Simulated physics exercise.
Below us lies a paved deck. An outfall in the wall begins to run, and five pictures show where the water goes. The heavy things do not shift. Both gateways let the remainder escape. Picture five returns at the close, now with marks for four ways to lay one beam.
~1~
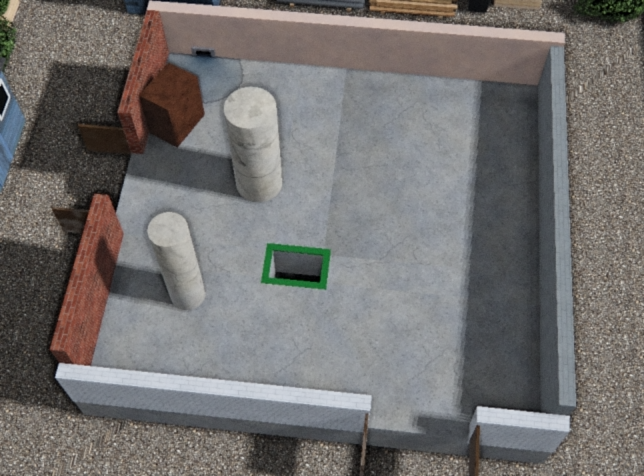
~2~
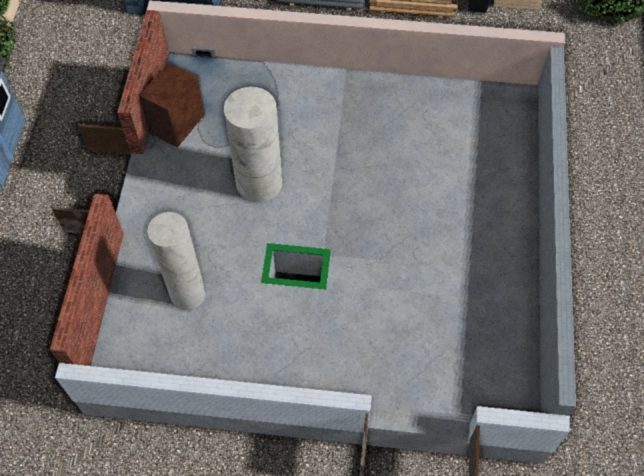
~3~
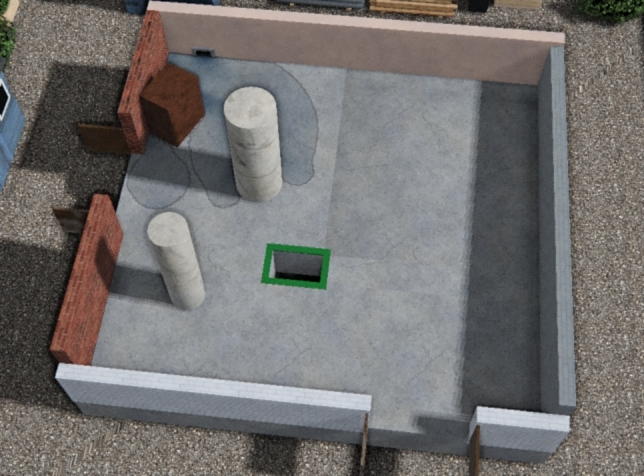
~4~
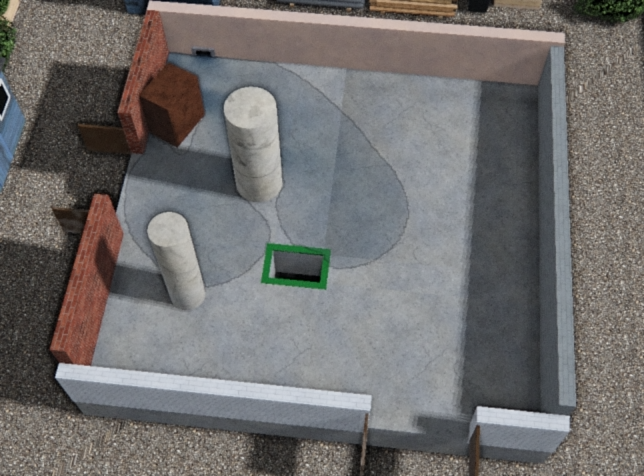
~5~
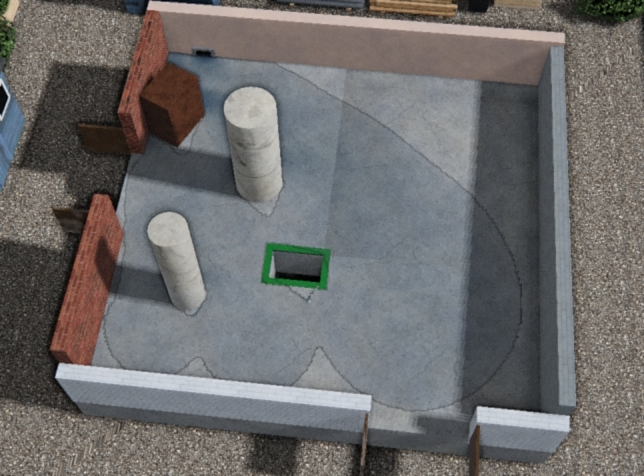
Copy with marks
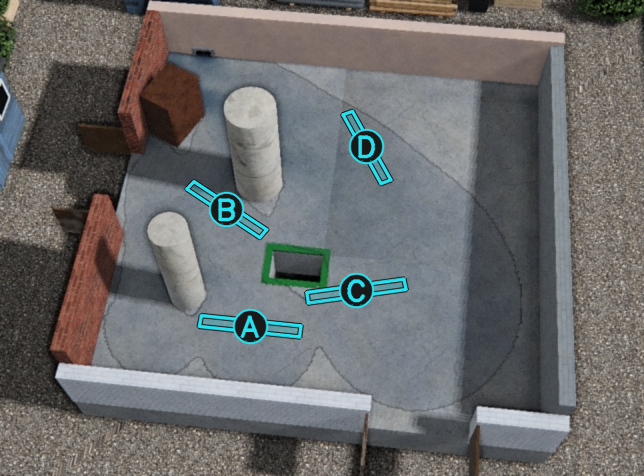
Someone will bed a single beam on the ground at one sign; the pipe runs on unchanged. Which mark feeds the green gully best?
Position C does it best.
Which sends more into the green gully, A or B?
That is position B.
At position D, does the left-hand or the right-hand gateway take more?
The right one.
On the marked copy, A from (200, 321) to (300, 331); B from (190, 185) to (263, 233); C from (307, 297) to (405, 284); D from (347, 113) to (385, 181).
With A, about 9 % of the stream goes into the green gully, about 90 % out by the gates.
With B, about 14 % of the stream goes into the green gully, about 85 % out by the gates.
With C, about 20 % of the stream goes into the green gully, about 80 % out by the gates.
With D, about 11 % of the stream goes into the green gully, about 88 % out by the gates.
